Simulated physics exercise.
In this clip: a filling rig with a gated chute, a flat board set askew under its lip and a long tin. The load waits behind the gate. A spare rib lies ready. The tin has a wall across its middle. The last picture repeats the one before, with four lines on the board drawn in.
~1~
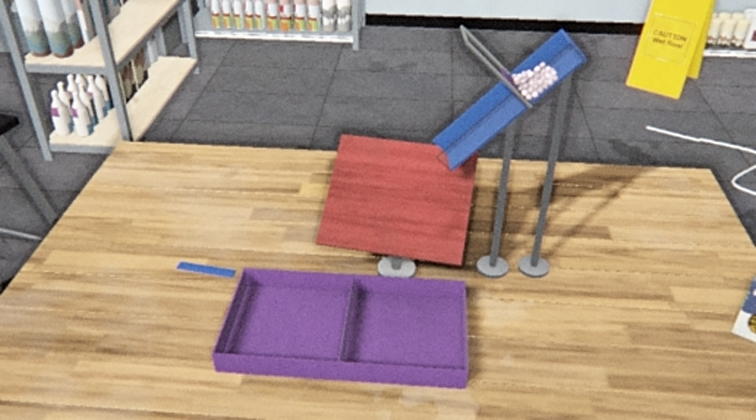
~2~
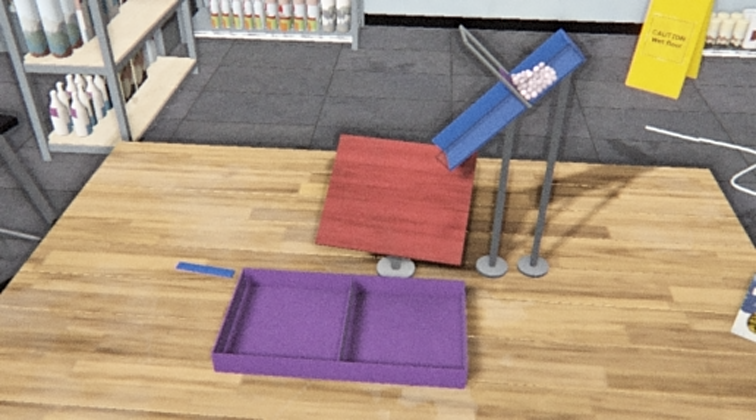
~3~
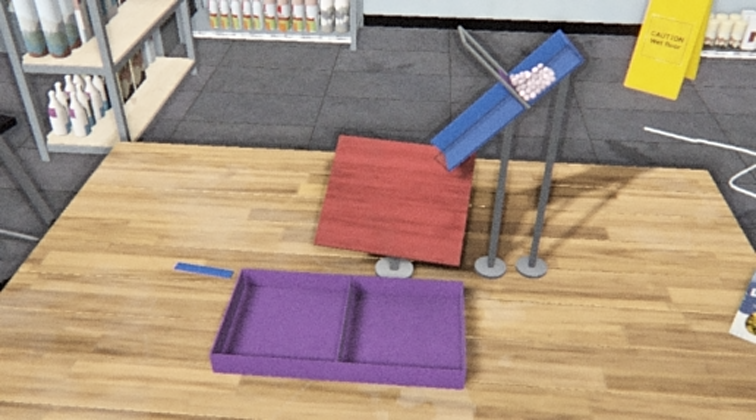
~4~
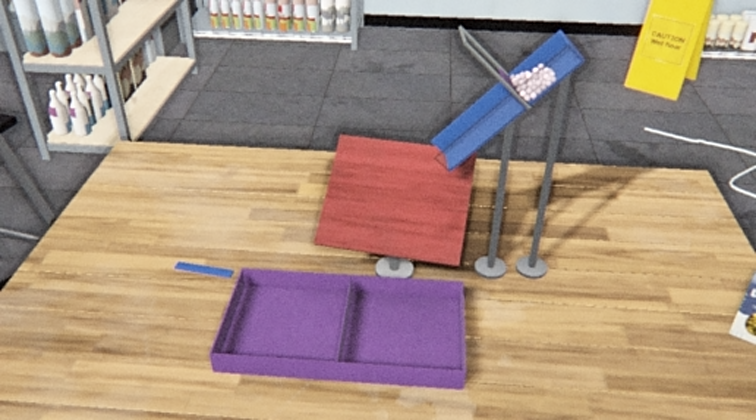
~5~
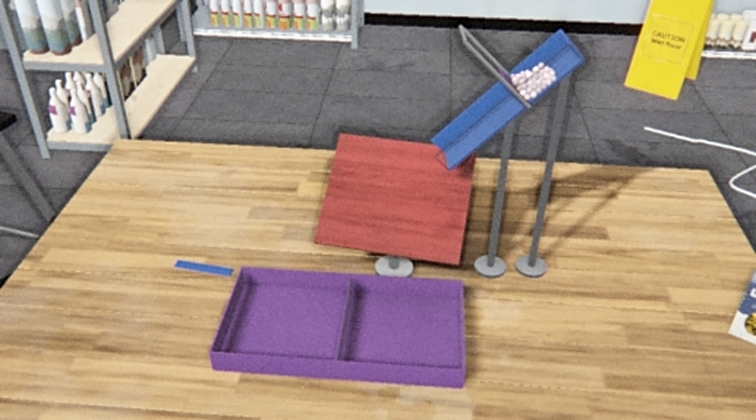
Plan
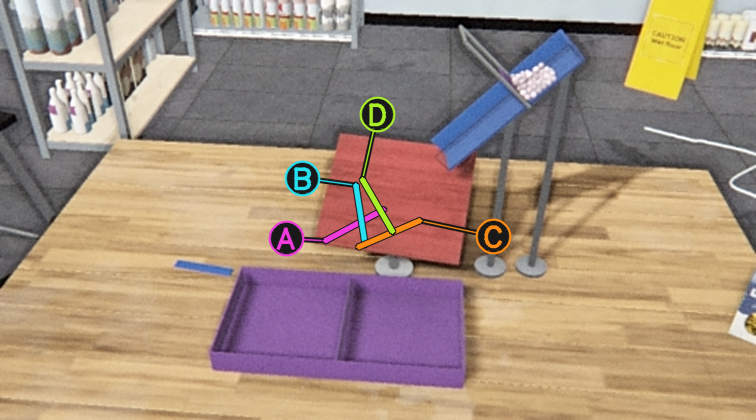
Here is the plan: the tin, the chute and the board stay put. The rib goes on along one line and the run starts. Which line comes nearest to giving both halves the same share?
A is best.
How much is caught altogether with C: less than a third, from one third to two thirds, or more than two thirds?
Line C gives more than two thirds.
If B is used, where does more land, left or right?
Right.
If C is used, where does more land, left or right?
Left.
On the marked copy, line A from (383, 209) to (325, 240); line B from (355, 185) to (365, 244); line C from (419, 220) to (358, 246); line D from (362, 179) to (392, 231).
With A, of what is caught, close to two thirds in the left half, close to a third in the right.
With B, of what is caught, a small share in the left half, all but a few in the right.
With C, of what is caught, the whole lot in the left half, none at all in the right.
With D, of what is caught, only a few in the left half, all but a few in the right.
